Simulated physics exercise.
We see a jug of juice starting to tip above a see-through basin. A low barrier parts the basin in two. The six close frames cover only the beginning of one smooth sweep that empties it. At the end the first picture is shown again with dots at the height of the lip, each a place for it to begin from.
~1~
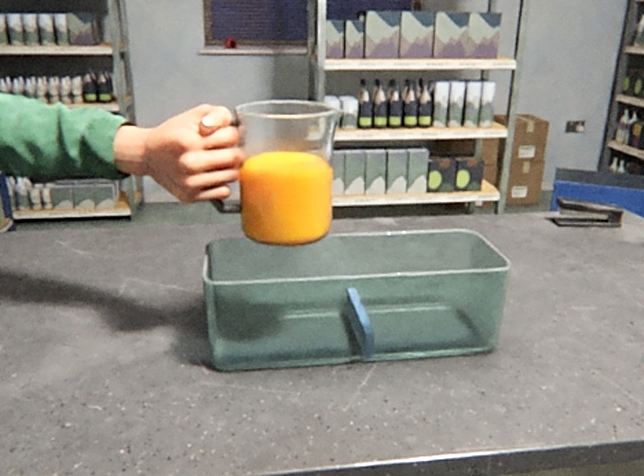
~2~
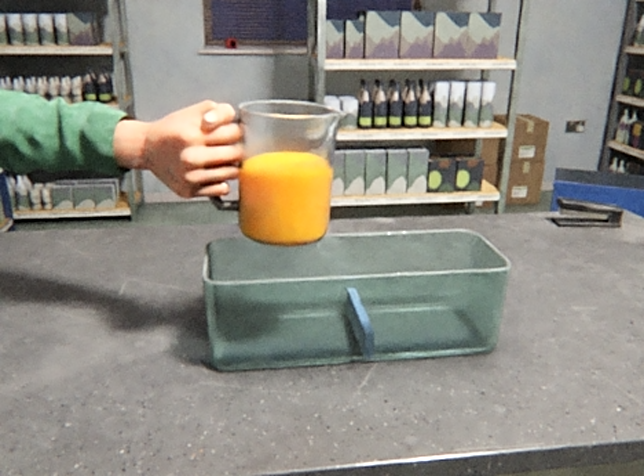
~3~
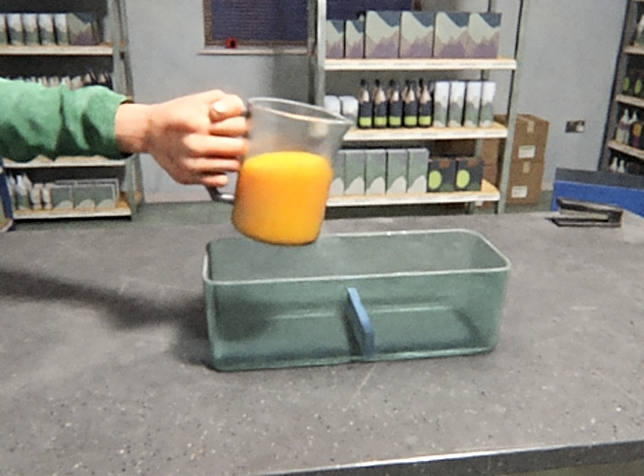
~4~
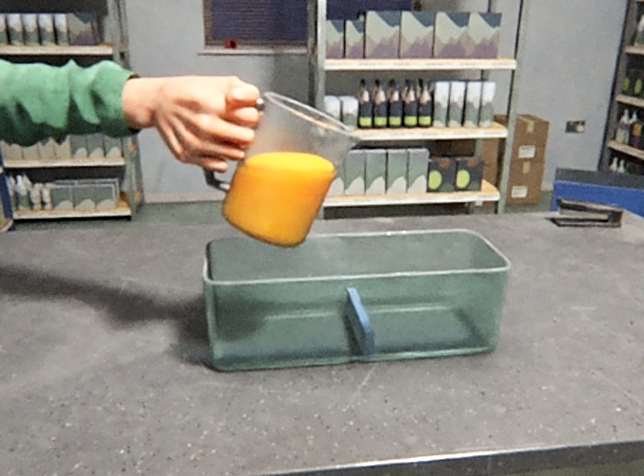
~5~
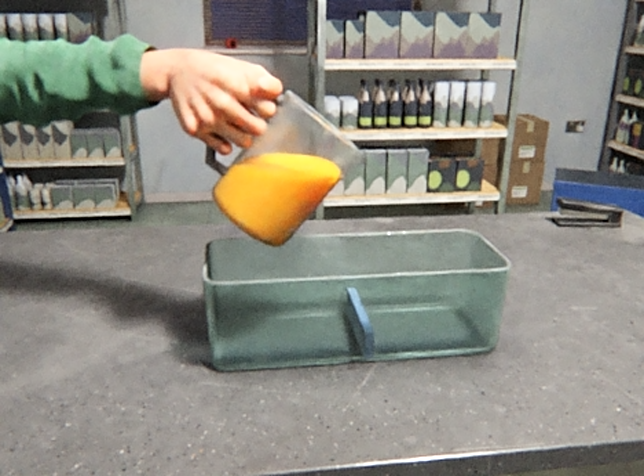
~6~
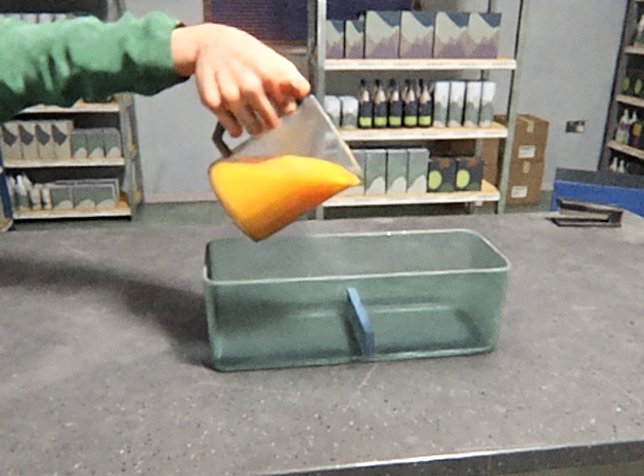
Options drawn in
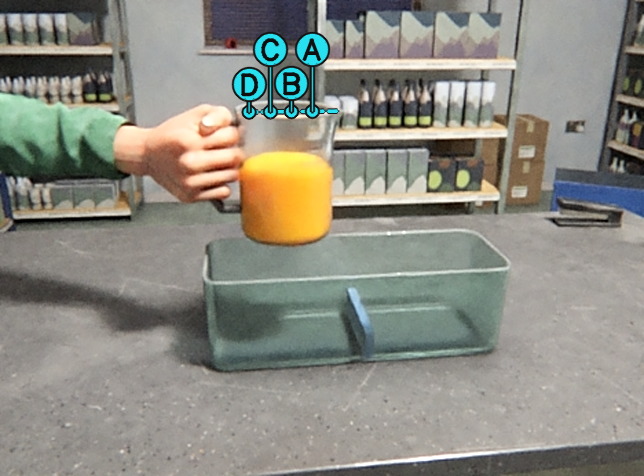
A hand in a green sleeve, reaching in from the left, holds a clear jug of orange juice above a see-through, green-tinted basin parted by a low blue barrier. The basin sits on a speckled grey counter, seen from the front and slightly above, with stocked shelves behind. The hand rises slightly and rotates the jug clockwise, slowly then more steeply, the juice sliding towards its right-hand lip, while the camera stays still.
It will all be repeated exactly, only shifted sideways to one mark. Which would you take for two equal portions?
Best: A.
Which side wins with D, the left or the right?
The left one.
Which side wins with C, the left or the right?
The left one.
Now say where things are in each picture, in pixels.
Upright, lip at (341, 111); basin from (211, 366) to (495, 347); top of the wall at (360, 308); nothing has left yet.
Tipped about 3°, lip at (344, 113); nothing has left yet.
Tipped about 11°, lip at (351, 122); nothing has left yet.
Tipped about 23°, lip at (360, 137); nothing has left yet.
Tipped about 39°, lip at (365, 158); nothing has left yet.
Tipped about 57°, lip at (363, 182); nothing has left yet.
On the marked copy, A at (312, 111); B at (291, 111); C at (270, 111); D at (249, 112).
If A is chosen, about 54 % ends left of the wall and 45 % right of it.
If B is chosen, about 84 % ends left of the wall and 13 % right of it; 3 % is lost outside.
If C is chosen, about 88 % ends left of the wall and 9 % right of it; 3 % is lost outside.
If D is chosen, about 85 % ends left of the wall and 12 % right of it; 3 % is lost outside.
